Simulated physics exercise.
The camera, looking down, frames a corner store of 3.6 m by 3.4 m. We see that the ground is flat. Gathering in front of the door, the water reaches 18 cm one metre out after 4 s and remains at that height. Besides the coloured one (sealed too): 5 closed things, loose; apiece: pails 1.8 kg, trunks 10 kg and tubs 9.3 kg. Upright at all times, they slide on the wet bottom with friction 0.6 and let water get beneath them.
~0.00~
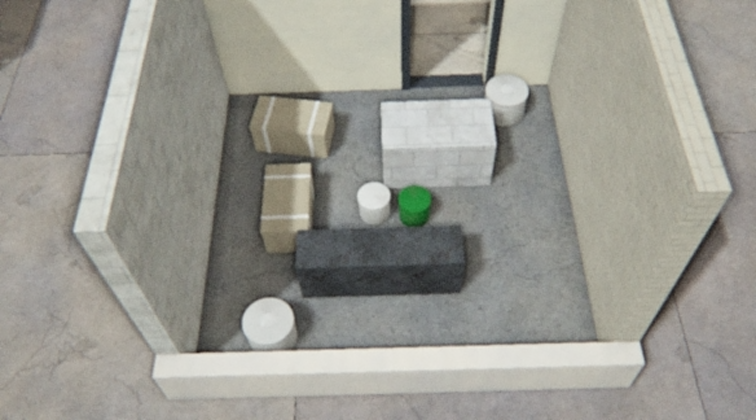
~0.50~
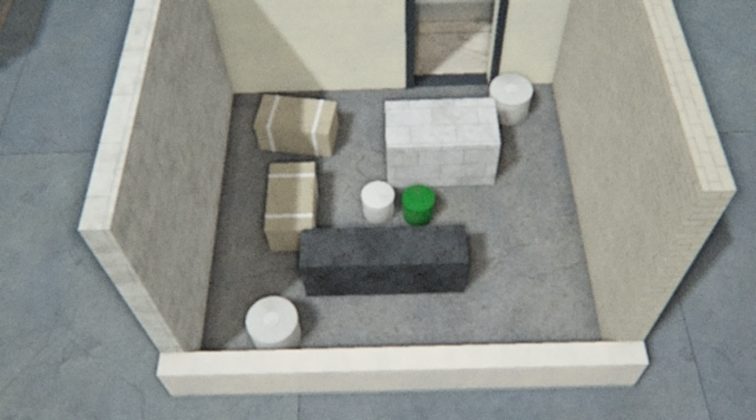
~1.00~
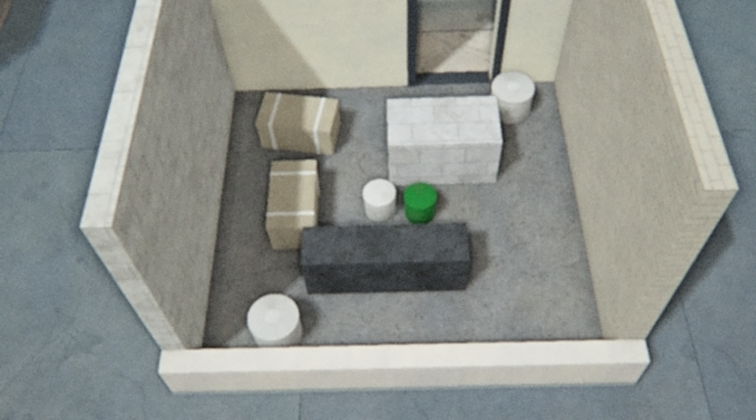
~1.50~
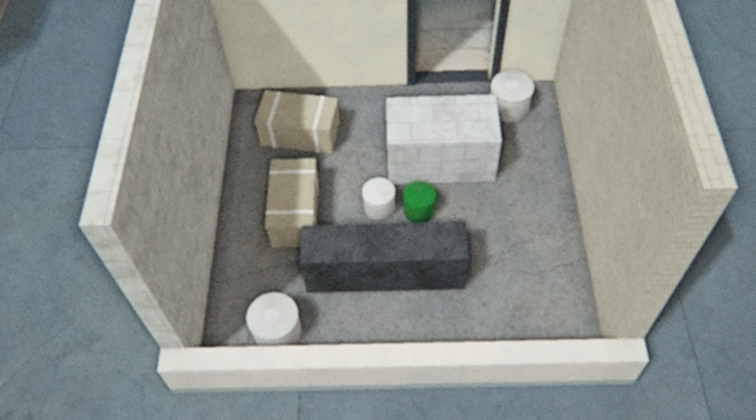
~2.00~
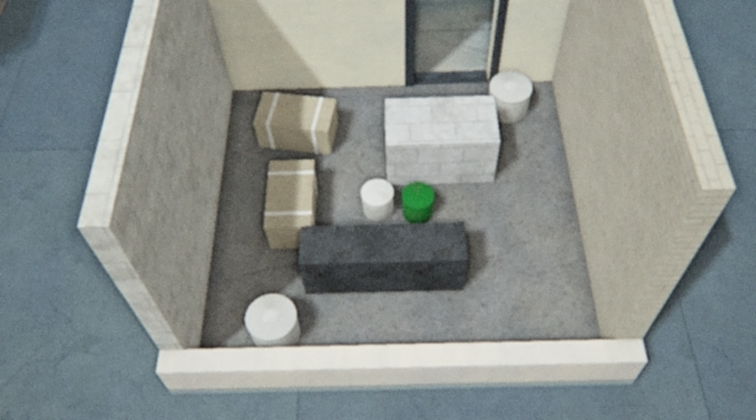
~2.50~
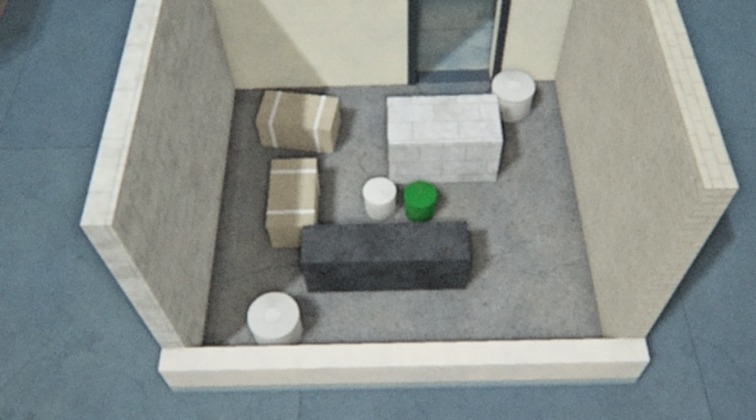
Bluish water spreads around a small walled store with an open doorway at the back, seen from above. Inside, a green pail stands beside a white tub between a pale brick block and a dark block, with two tan trunks at left and white tubs at lower left and upper right. The water covers the paving outside and then tints the doorway, while the objects stay put and the camera shifts very slightly.
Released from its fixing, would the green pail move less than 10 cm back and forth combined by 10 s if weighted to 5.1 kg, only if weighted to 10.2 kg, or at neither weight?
At 5.1 kg already.
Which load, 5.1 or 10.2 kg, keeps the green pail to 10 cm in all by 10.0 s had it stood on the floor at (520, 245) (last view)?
Well, any option works.
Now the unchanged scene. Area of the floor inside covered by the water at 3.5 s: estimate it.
At that time the wet patch spans about 1.0 m2.
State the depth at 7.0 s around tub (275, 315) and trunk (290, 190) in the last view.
First about 0 cm, second about 2 cm.
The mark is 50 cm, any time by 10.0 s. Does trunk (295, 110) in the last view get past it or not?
That one is beyond half a metre, as it turns out.
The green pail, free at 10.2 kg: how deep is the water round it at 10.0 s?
Something like 3 centimetres.
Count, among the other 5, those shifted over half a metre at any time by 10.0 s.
1.
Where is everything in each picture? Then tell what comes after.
The green pail at (415, 199) rests on the ground; 0.0 m2 under water; 0 of 6 have shifted, in the first picture.
The green pail at (419, 198), on the bottom; 0.0 m2 under water; 0 of 6 have shifted, in the second picture.
The green pail at (420, 196), on the bottom; 0.0 m2 under water; 0 of 6 have shifted, in the third picture.
The green pail at (419, 194), on the bottom; 0.0 m2 under water; 0 of 6 have shifted, in the fourth picture.
The green pail at (418, 195), on the bottom; water covers 0.0 m2; 0 of 6 have shifted, in the fifth picture.
The green pail at (420, 194), on the bottom; water covers 0.2 m2; 0 of 6 have shifted, in the sixth picture.
After 3.5 s the green pail would be 0 cm from its start with 5.1 kg and 0 cm from its start with 10.2 kg; 0 cm of water round it then.
After 4.5 s the green pail would be 0 cm from its start with 5.1 kg and 0 cm from its start with 10.2 kg; 0 cm of water round it then.
After 7.0 s the green pail would be 0 cm from its start with 5.1 kg and 0 cm from its start with 10.2 kg; 1 cm of water round it then.
After 10.0 s the green pail would be 0 cm from its start with 5.1 kg and 0 cm from its start with 10.2 kg; 3 cm of water round it then.
